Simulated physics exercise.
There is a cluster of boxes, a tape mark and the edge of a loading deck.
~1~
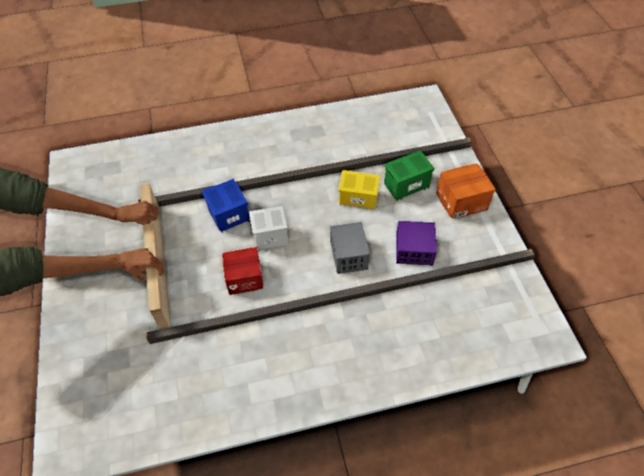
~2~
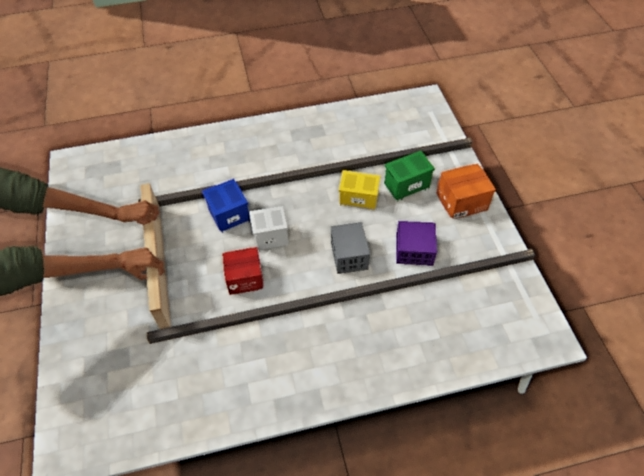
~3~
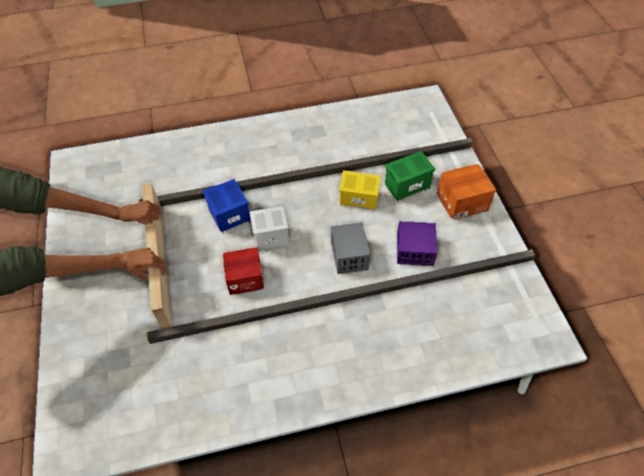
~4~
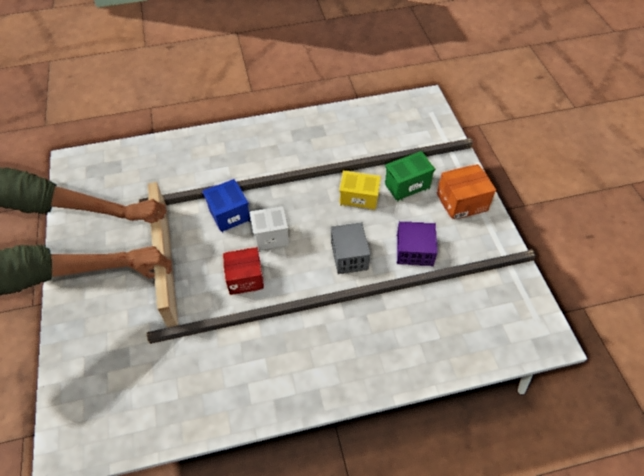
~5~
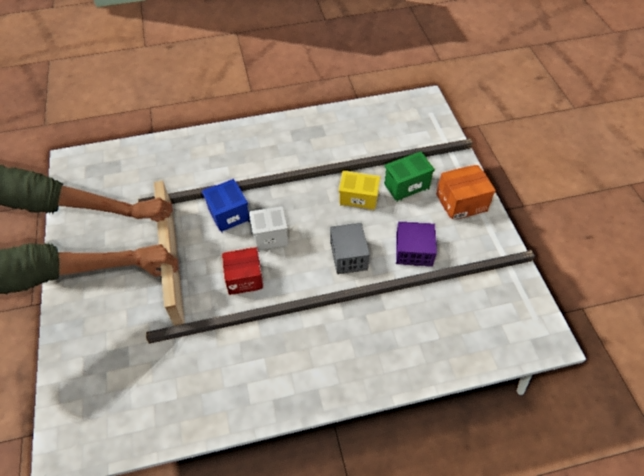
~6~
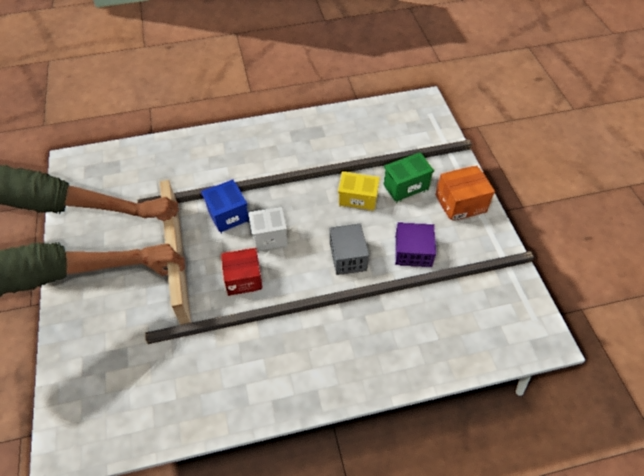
A wooden plank, held by two hands reaching in from the left, slides a short way right between two dark rails on a pale deck, while the blue, white, red, yellow, grey, green, purple and orange boxes stay still.
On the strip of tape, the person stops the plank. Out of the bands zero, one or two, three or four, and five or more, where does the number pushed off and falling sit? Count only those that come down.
Five at least fall.
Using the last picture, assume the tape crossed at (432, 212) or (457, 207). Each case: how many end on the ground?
Respectively 3 and 5.
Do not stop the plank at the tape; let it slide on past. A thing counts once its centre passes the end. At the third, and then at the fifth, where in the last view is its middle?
At (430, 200) for the third, at (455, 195) for the fifth.
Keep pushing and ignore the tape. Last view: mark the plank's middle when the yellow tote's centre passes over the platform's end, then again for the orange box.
With the yellow tote it sits around (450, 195), with the orange box around (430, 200).
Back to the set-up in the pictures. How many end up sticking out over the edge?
The overhang total is 3.
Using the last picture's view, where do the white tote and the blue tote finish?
First (492, 186), then (480, 162).
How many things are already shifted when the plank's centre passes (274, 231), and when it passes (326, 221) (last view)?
One spot: 3. Other spot: 7.
Soon after, none off yet; orange box at rest near (464, 193); green tote at rest near (408, 178); purple crate at rest near (415, 245).
After that, none off yet; orange box at rest near (464, 193); green tote displaced about its own width near (456, 168); purple crate displaced well along near (472, 233).
In the end, the number that fall off is five or more; gone, grey crate, yellow tote, purple crate, green tote and orange box.
